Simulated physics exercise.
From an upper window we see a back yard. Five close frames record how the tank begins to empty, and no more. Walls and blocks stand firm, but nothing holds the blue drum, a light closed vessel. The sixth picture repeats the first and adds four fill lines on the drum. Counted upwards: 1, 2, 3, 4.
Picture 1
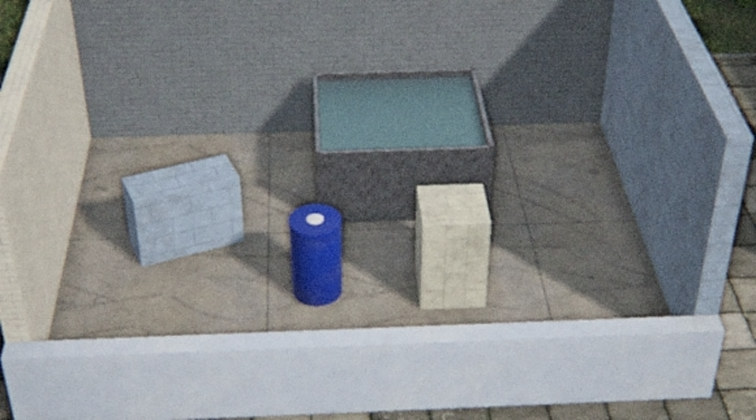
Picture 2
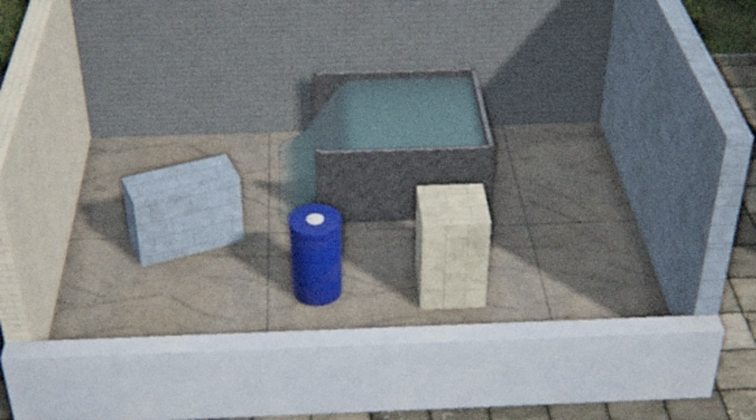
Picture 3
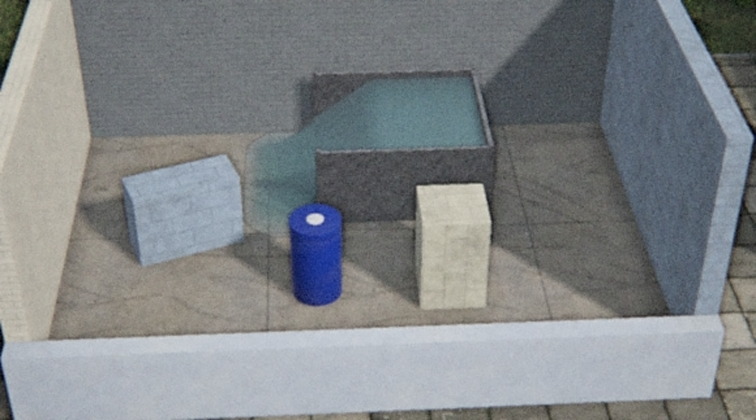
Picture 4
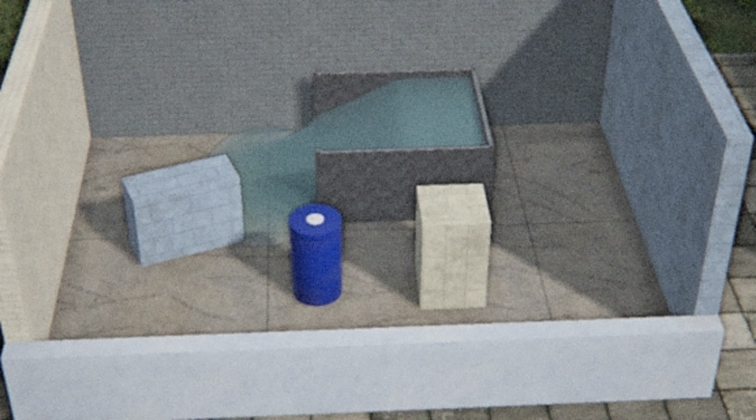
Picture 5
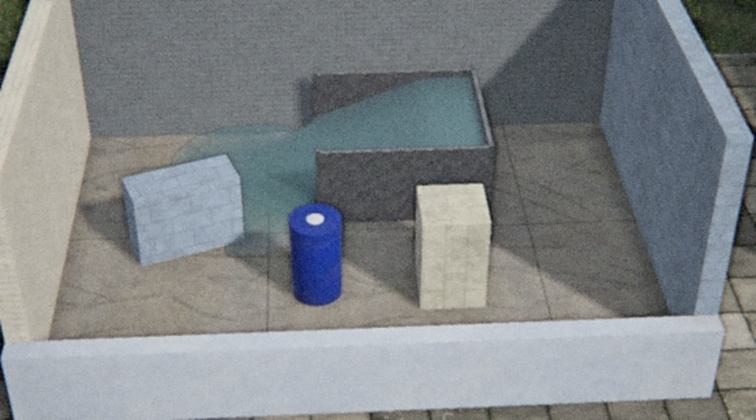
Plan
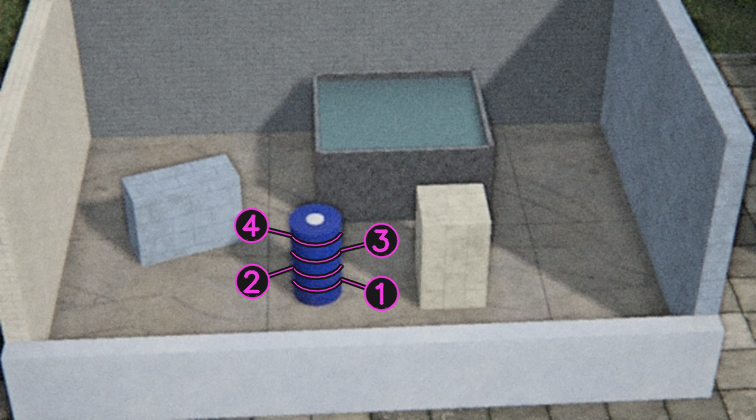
In a back yard, water pours from a tank's left side and spreads behind a blue drum.
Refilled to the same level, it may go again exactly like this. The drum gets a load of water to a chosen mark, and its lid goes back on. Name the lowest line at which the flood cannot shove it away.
That is level 2.
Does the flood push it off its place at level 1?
Yes, it does.
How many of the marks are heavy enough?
Three of the four.
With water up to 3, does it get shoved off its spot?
No, that is safe.
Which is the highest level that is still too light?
That is level 1.
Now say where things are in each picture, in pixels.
The first frame shows lid of the blue drum at (315, 220); tank full, its middle at (399, 114).
In the second frame, 3 % of the ground wet, in view closest to the drum at (301, 219).
In the third frame, 6 % of the ground wet, in view closest to the drum at (290, 228).
In the fourth frame, 10 % of the ground wet, in view closest to the drum at (284, 236).
The fifth frame shows lid of the blue drum at (315, 220); 14 % of the ground wet, in view closest to the drum at (290, 240).
On the marked copy, 1 at (317, 290); 2 at (317, 277); 3 at (317, 261); 4 at (316, 245); from the bottom up 1, 2, 3, 4.
Choosing 1, it is pushed about its own width away.
Choosing 2, it does not move.
Choosing 3, it does not move.
Choosing 4, it does not move.
